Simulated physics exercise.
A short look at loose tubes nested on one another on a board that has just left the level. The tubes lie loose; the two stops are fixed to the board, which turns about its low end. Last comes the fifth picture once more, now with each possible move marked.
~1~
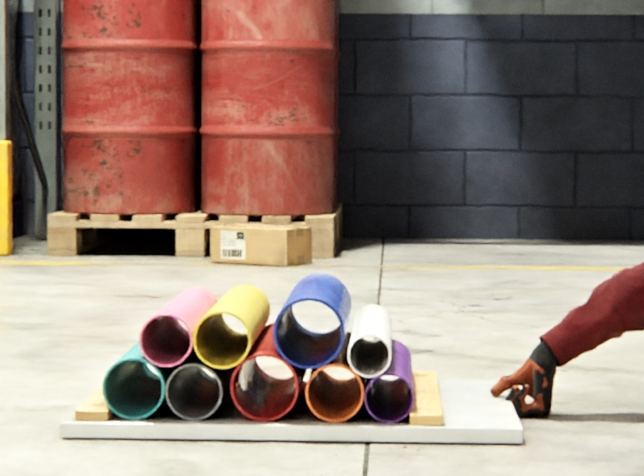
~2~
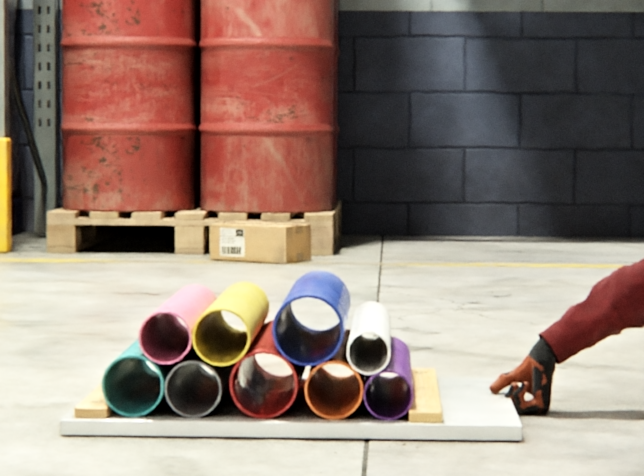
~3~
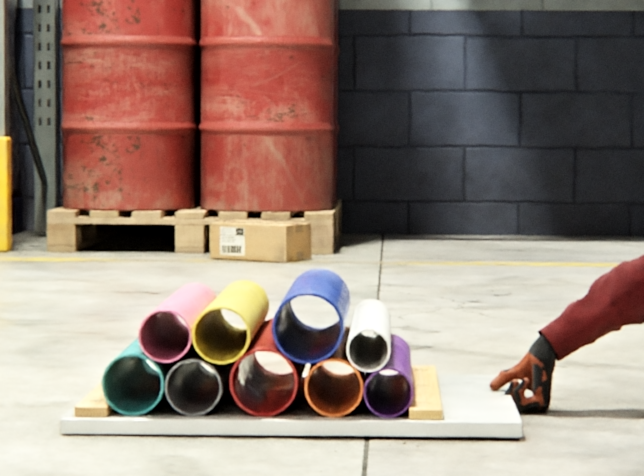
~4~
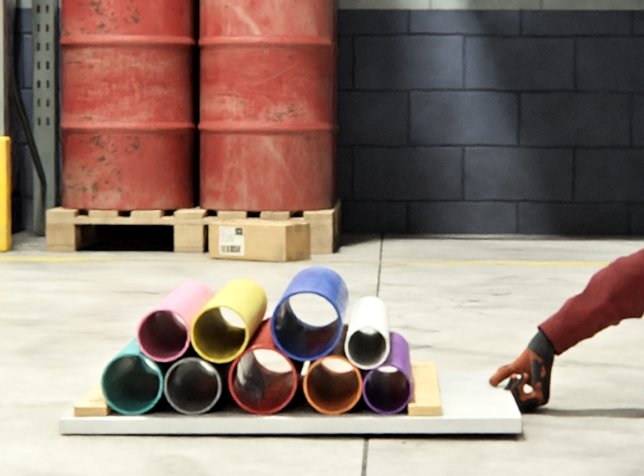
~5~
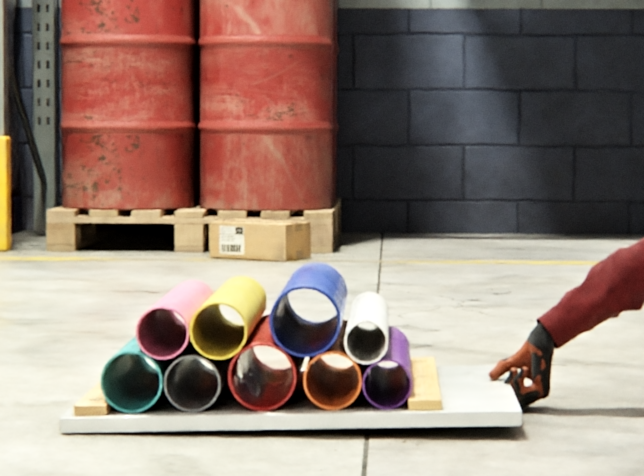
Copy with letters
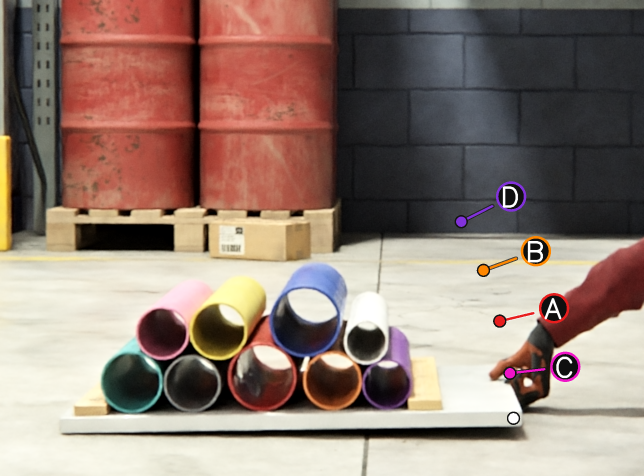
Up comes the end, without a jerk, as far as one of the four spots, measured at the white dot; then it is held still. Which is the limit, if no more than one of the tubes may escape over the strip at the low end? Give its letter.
No higher than B.
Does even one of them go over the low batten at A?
No.
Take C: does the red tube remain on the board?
Yes, with C.
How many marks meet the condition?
Three of the four.
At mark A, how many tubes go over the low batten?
At A the number is none.
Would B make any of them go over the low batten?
No, at B.
On the copy, A at (500, 321); B at (483, 270); C at (510, 373); D at (462, 221); the white dot at (514, 418).
On B. First, board at 14°.
Then, board at 21°.
Finally, board at 21°, none over the low batten.
By contrast, A none over the low batten; C none over the low batten; D nine over the low batten.
